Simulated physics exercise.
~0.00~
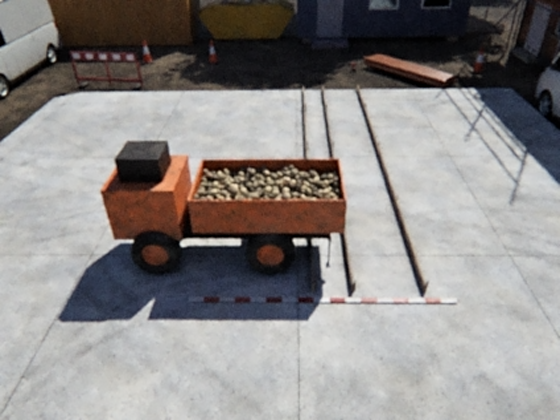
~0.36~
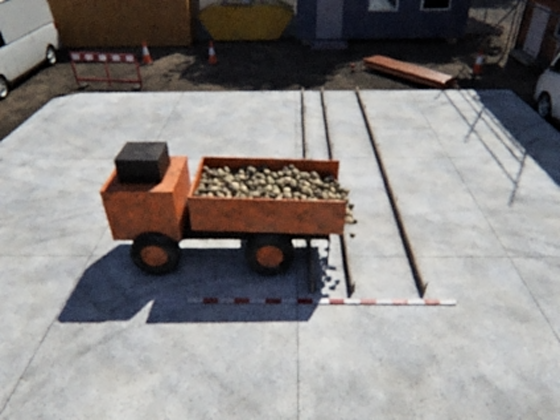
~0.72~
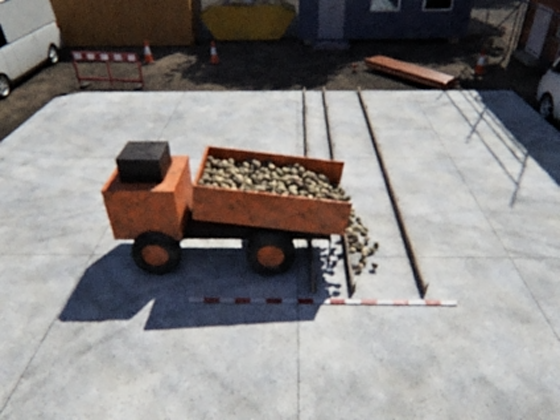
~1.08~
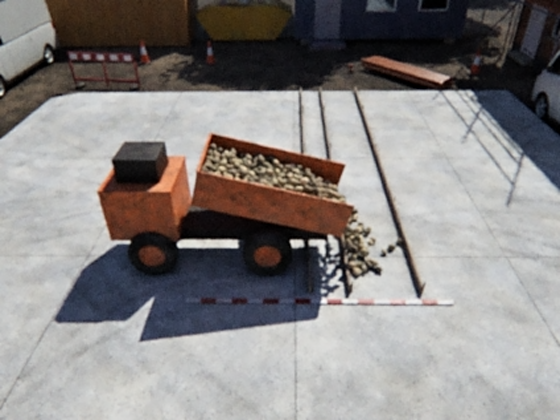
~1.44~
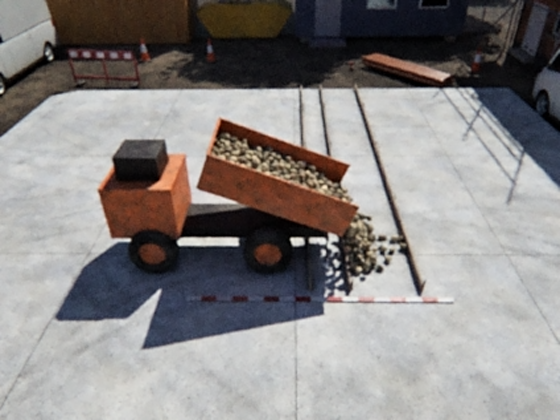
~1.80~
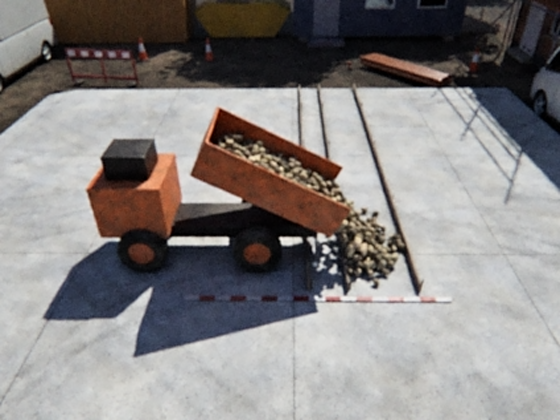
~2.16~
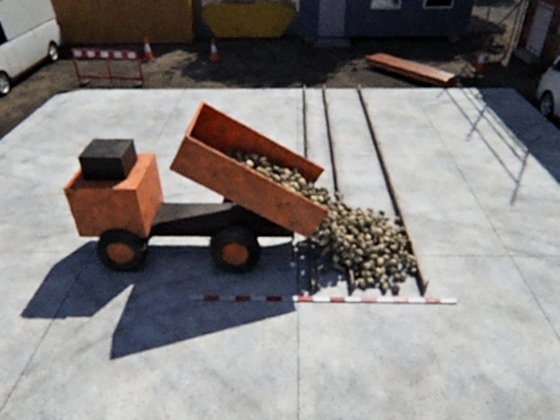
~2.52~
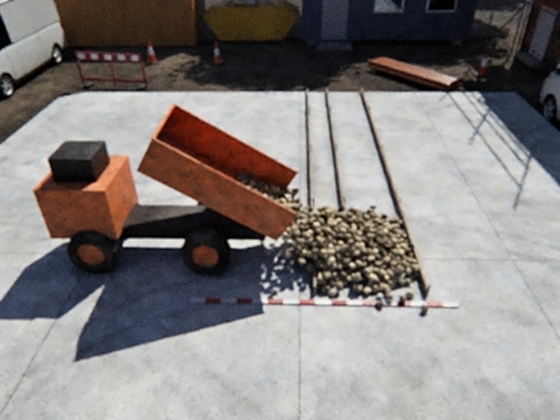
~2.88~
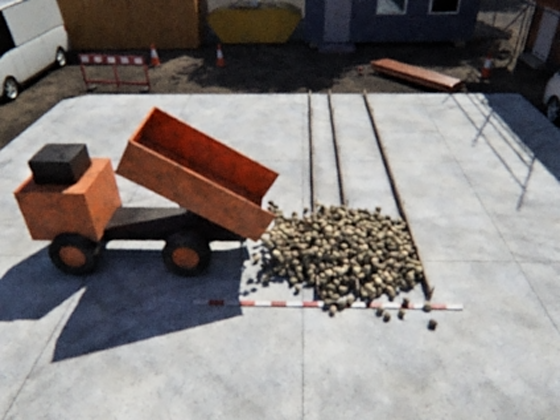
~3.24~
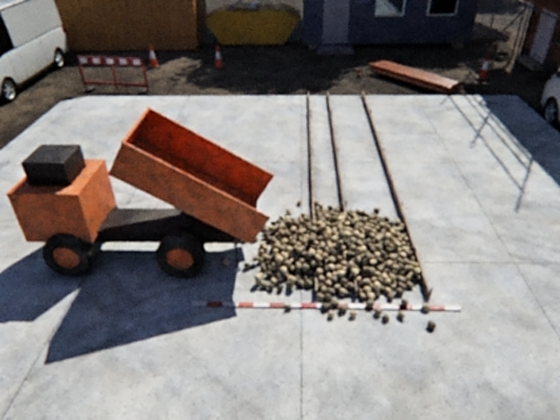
Orange tipper truck raising its body and pulling away left, spilling rounded stones into a broad heap across planks on concrete.
